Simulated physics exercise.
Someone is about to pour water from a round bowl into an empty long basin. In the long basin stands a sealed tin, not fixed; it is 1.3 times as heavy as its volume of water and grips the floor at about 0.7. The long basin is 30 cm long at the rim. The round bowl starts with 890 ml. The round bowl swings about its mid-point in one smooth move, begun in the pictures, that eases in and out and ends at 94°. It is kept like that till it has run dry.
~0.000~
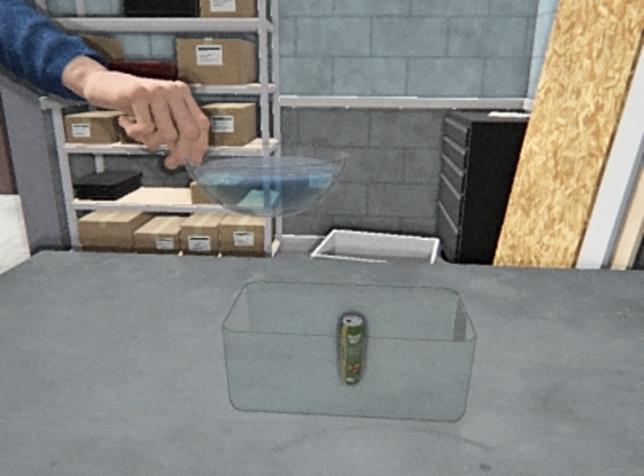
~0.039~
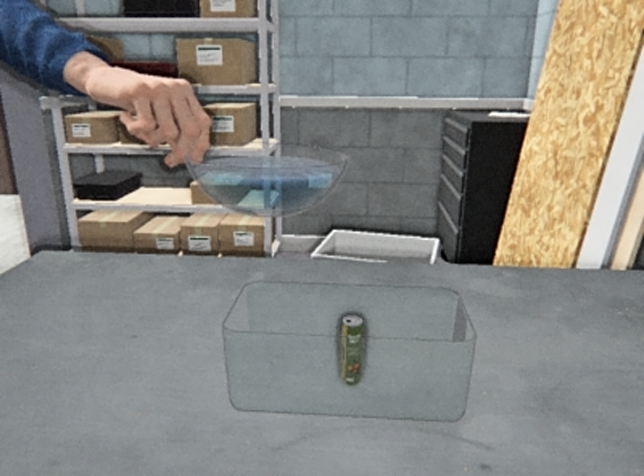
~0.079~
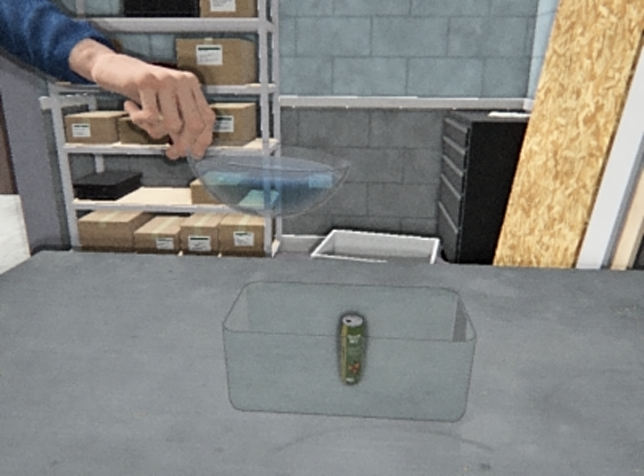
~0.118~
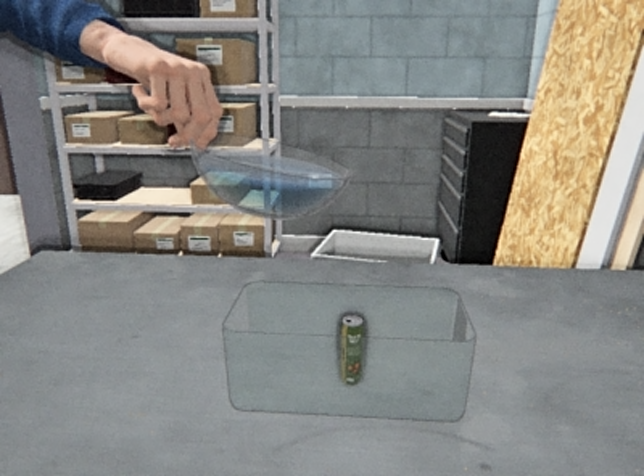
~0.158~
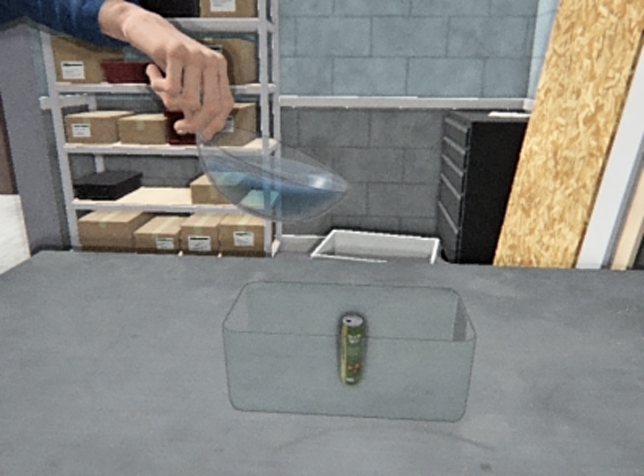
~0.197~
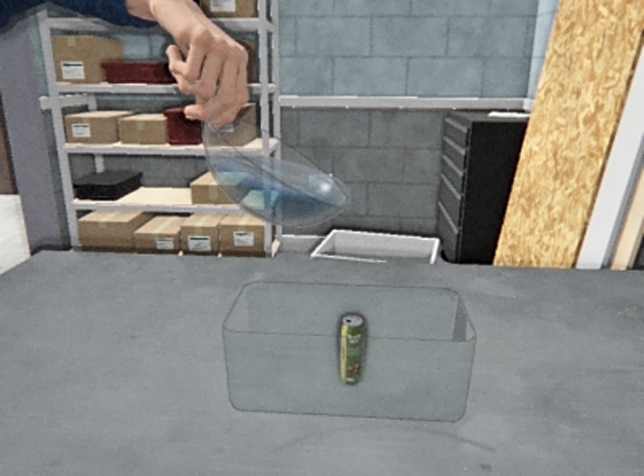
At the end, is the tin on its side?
It stays up.
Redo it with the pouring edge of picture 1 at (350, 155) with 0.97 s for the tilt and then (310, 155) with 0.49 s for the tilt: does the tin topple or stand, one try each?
First it keeps standing; then it goes over.
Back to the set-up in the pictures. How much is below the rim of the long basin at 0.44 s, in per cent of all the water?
Near 40 in a hundred.
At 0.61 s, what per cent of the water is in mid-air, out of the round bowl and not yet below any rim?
Near 22 in a hundred.
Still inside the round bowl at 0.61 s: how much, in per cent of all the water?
Near 0 in a hundred.
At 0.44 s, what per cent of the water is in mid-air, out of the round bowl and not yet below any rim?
Near 54 in a hundred.
By 0.44 s the tilt is 91° and 5 per cent is still to pour; the tin stands where it began.
By 0.61 s the tilt is 94° and 0 per cent is still to pour; the tin stands where it began.
By 0.79 s the tilt is 94° and 1 per cent is still to pour; the tin stands where it began.
By 0.99 s the tilt is 94° and 0 per cent is still to pour; the tin stands where it began.
At rest the tin stands where it began.
